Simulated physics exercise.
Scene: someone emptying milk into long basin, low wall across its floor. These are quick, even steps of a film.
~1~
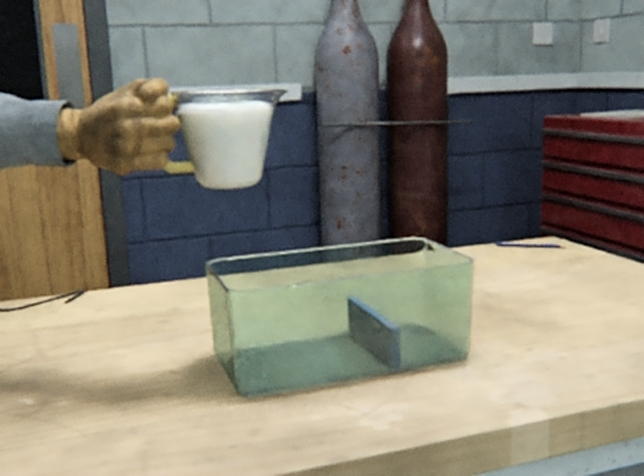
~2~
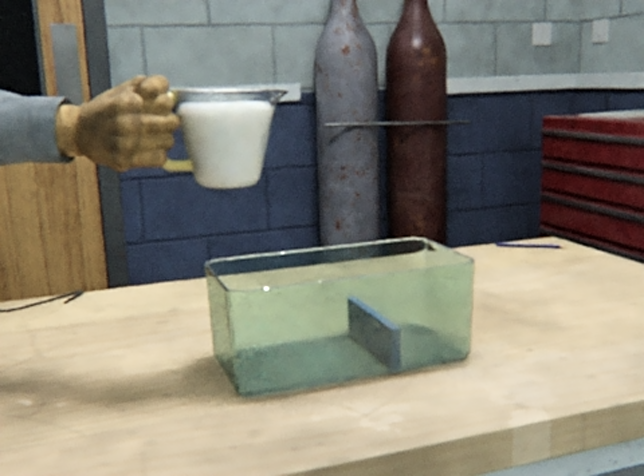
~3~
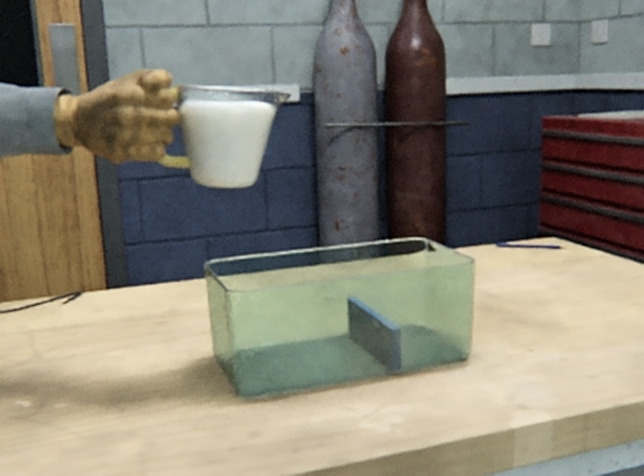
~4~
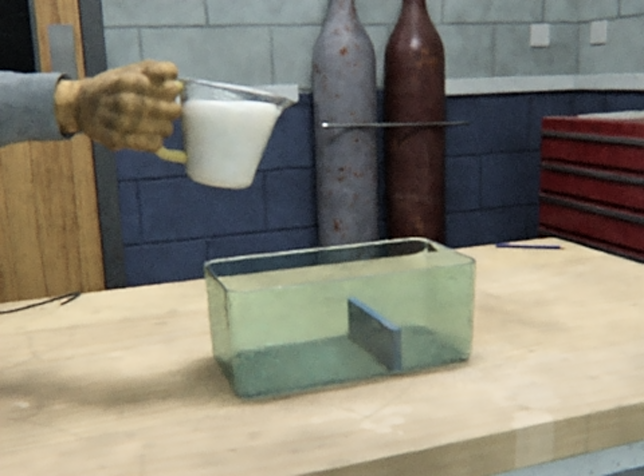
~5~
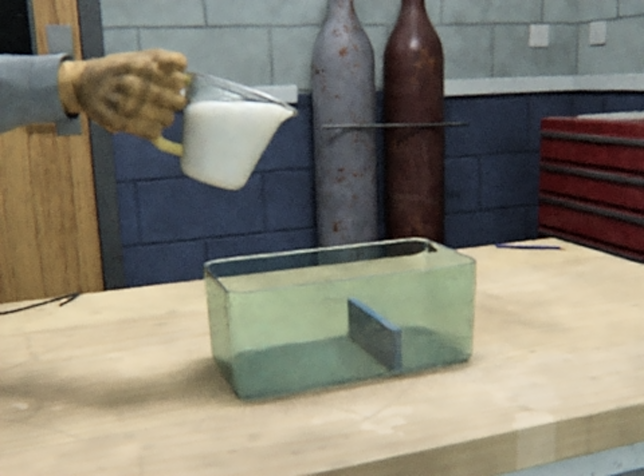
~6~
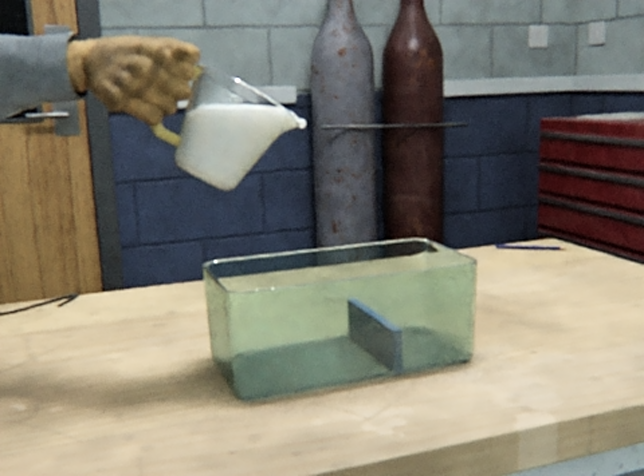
The video shows a gloved hand holding a clear jug of white liquid above a long glass basin with a low wall across its floor, then steadily tilting the jug to the right until the liquid reaches the spout.
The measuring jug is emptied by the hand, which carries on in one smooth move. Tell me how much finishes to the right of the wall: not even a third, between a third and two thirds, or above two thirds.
I expect what gathers right of the wall to fall below one third.
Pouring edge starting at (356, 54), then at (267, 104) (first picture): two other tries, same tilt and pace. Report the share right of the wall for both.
First try: 75 percent; second try: 5 percent.
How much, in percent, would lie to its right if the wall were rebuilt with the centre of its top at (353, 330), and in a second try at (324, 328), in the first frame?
The first placement leaves close to 35 per cent, the second close to 80 per cent.
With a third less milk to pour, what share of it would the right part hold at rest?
Close to 5 per cent, more or less.
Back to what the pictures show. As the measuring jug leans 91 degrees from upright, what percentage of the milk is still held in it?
Near 40 in a hundred still remains.
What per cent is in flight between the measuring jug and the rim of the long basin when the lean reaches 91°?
Something like 30 per cent of it.
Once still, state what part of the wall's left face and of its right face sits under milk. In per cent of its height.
30 per cent left, 0 per cent right.
A moment on, the measuring jug is tipped on its side and 41 per cent is still to pour, 27 is left of the wall and 1 right of it.
Next, the measuring jug is tipped right over and 3 per cent is still to pour, 84 is left of the wall and 2 right of it.
Then the measuring jug is tipped right over and 0 per cent is still to pour, 92 is left of the wall and 4 right of it.
Later the measuring jug is tipped right over and 0 per cent is still to pour, 92 is left of the wall and 4 right of it.
Finally, 92 per cent lies left of the wall, 4 right of it and 3 outside.
